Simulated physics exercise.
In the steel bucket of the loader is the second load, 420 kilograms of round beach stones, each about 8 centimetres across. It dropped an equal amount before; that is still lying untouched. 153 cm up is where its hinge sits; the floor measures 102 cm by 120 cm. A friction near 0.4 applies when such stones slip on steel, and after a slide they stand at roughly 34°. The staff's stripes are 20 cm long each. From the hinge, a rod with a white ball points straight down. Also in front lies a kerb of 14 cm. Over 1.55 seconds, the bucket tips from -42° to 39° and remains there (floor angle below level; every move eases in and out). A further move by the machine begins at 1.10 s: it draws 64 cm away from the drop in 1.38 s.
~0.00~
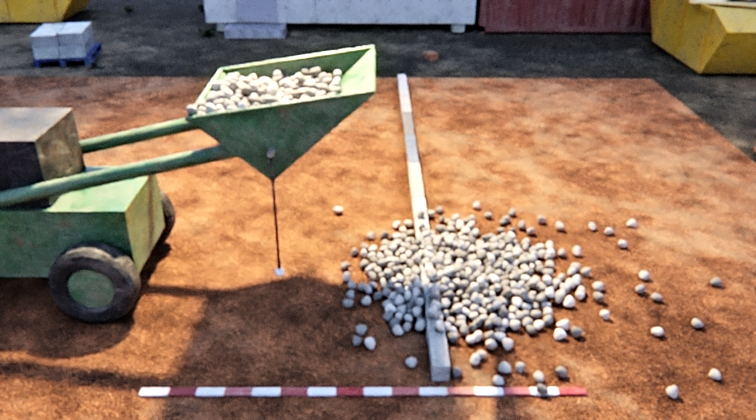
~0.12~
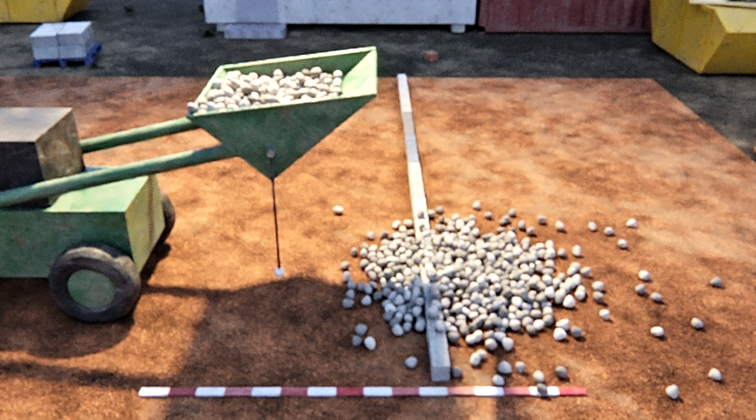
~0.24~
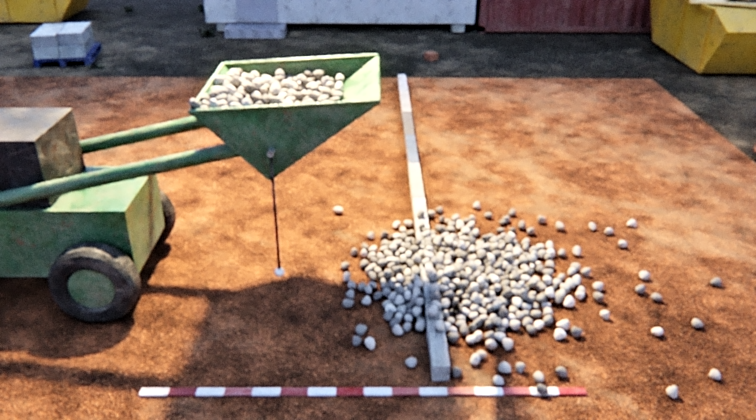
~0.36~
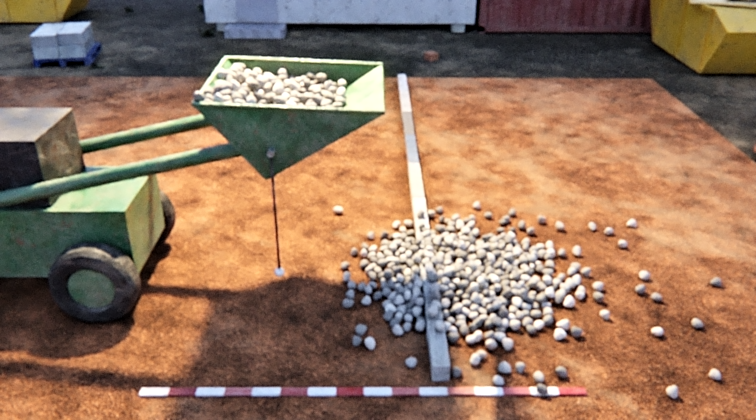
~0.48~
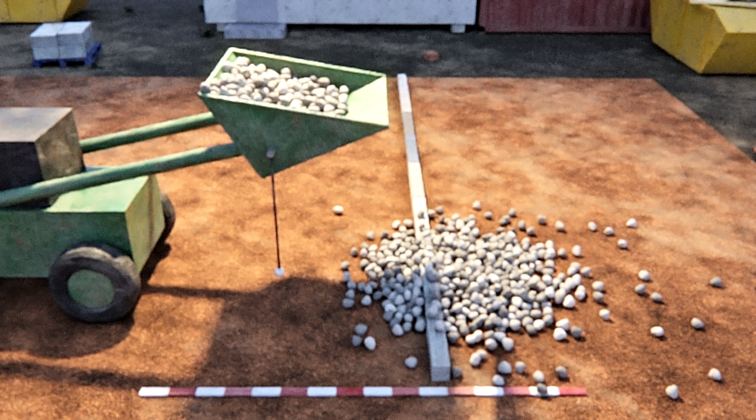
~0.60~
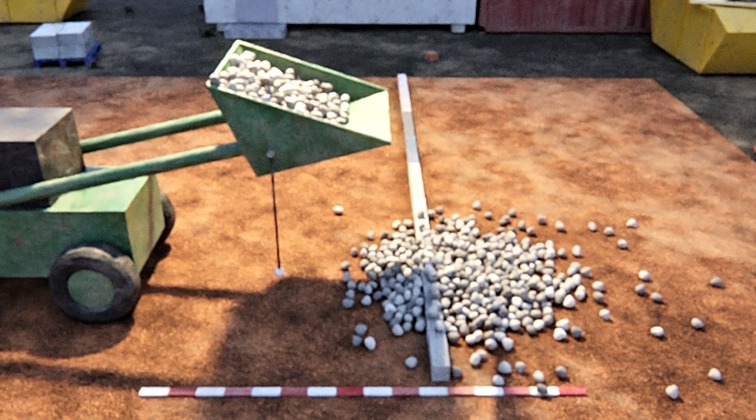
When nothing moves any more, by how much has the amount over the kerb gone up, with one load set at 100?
It has gone up by about 8 per cent of a load.
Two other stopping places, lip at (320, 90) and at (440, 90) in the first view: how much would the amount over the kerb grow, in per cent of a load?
The first would add some 0 per cent and the second some 60 per cent.
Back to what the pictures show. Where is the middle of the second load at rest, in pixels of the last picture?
Their middle rests near (378, 270).
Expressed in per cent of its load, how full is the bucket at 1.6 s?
It holds some 30 percent.
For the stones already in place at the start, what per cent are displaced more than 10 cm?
5 %.
After 1.2 s the floor is at 26°; in per cent of one load, 100 in the bucket, 28 on this side of the kerb, 71 over the kerb; the foremost stones are at (679, 290).
After 1.6 s the floor is at 39°; in per cent of one load, 28 in the bucket, 100 on this side of the kerb, 71 over the kerb; the foremost stones are at (679, 290).
After 2.9 s the floor is at 39°; in per cent of one load, 0 in the bucket, 121 on this side of the kerb, 79 over the kerb; the foremost stones are at (679, 290).
After 5.6 s the floor is at 39°; in per cent of one load, 0 in the bucket, 121 on this side of the kerb, 79 over the kerb; the foremost stones are at (679, 290). Net gain over the kerb, 8.
